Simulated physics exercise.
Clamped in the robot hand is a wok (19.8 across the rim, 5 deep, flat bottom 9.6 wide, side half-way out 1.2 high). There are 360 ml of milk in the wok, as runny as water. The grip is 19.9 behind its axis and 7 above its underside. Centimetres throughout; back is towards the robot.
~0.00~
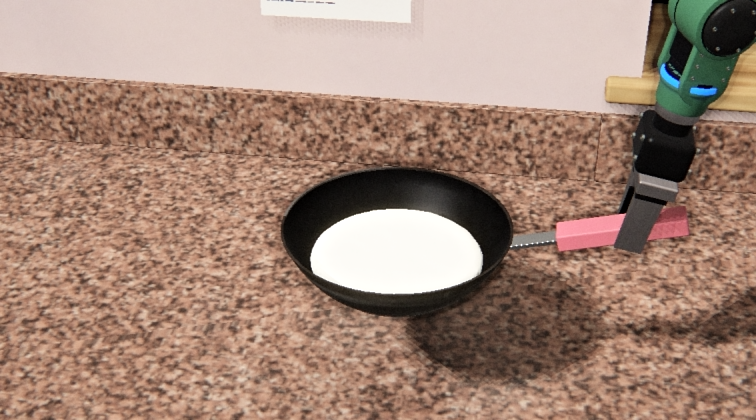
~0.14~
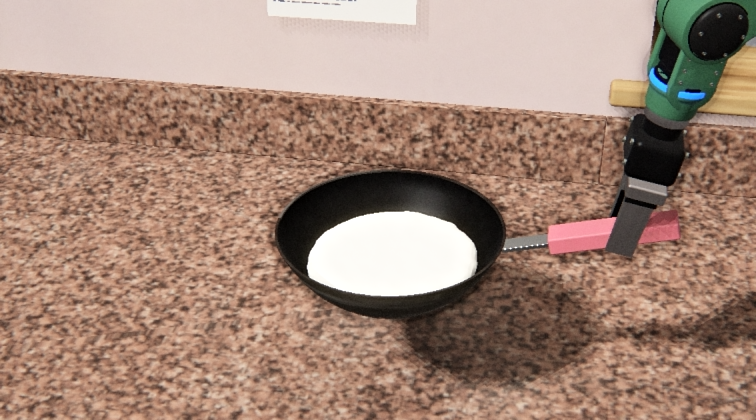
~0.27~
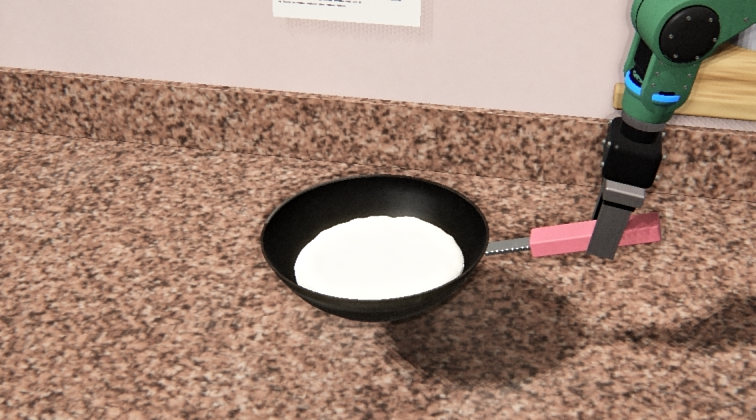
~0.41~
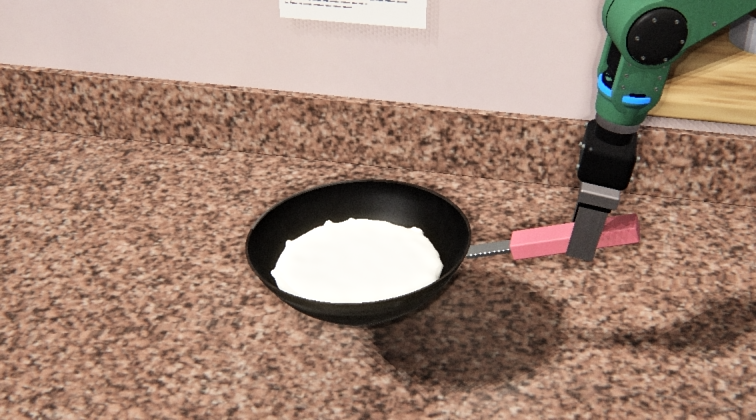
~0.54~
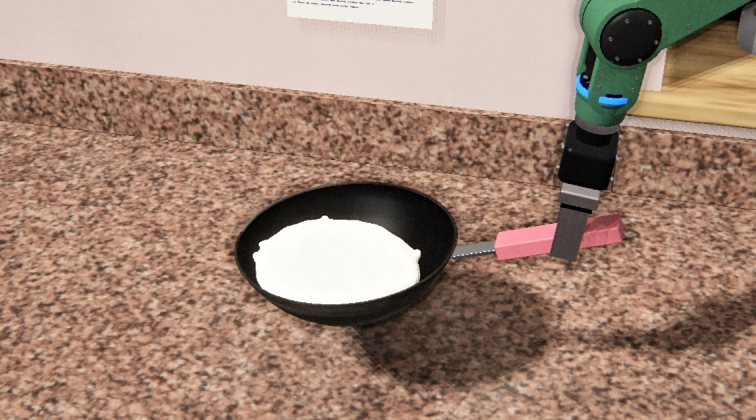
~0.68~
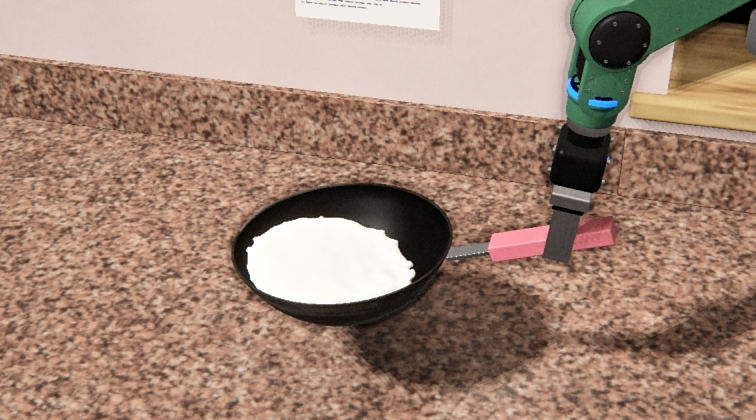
White liquid shifting toward the left side of a black pan as a green robot arm moves it slightly left above a speckled countertop.
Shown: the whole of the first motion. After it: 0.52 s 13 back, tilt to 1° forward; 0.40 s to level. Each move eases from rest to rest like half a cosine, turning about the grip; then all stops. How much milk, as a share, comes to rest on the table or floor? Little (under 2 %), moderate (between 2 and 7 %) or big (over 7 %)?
Answer: Big; over 7 % of the milk finishes on the table or floor.
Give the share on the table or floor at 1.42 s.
Near 3 %.
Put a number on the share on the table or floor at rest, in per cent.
Some 10 per cent.
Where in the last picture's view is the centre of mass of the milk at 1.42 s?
Near (494, 284).
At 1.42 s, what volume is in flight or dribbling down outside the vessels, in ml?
About 10 ml.
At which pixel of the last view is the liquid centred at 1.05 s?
Near (445, 277).
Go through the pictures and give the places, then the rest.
Wok middle at (397, 252), level; upper third of the milk around (397, 254), from x 315 to 480, top at y 210; 360 ml in the wok, in the first frame.
Wok middle at (390, 254), level; upper third of the milk around (400, 257), from x 310 to 475, top at y 215, in the second frame.
Wok middle at (376, 258), tilted 2° forward; upper third of the milk around (400, 263), from x 295 to 465, top at y 215, in the third frame.
Wok middle at (360, 262), tilted 3° forward; upper third of the milk around (366, 265), from x 275 to 440, top at y 220, in the fourth frame.
Wok middle at (349, 264), tilted 5° forward; upper third of the milk around (319, 260), from x 255 to 420, top at y 220, in the fifth frame.
Wok middle at (345, 264), tilted 5° forward; upper third of the milk around (300, 257), from x 250 to 415, top at y 220; 360 ml in the wok, in the sixth frame.
After 1.05 s, tilted 2° forward, liquid up to 14 above the table; 360 ml in the wok.
After 1.42 s, level, liquid up to 15 above the table; 335 ml in the wok, 10 ml on the table or floor, 10 ml in the air or running down outside.
After 1.80 s, level, liquid up to 15 above the table; 325 ml in the wok, 35 ml on the table or floor.
After 2.60 s, level, liquid up to 17 above the table; 320 ml in the wok, 35 ml on the table or floor.
At rest, 320 ml in the wok, 40 ml on the table or floor. That is 10 % on the table or floor.
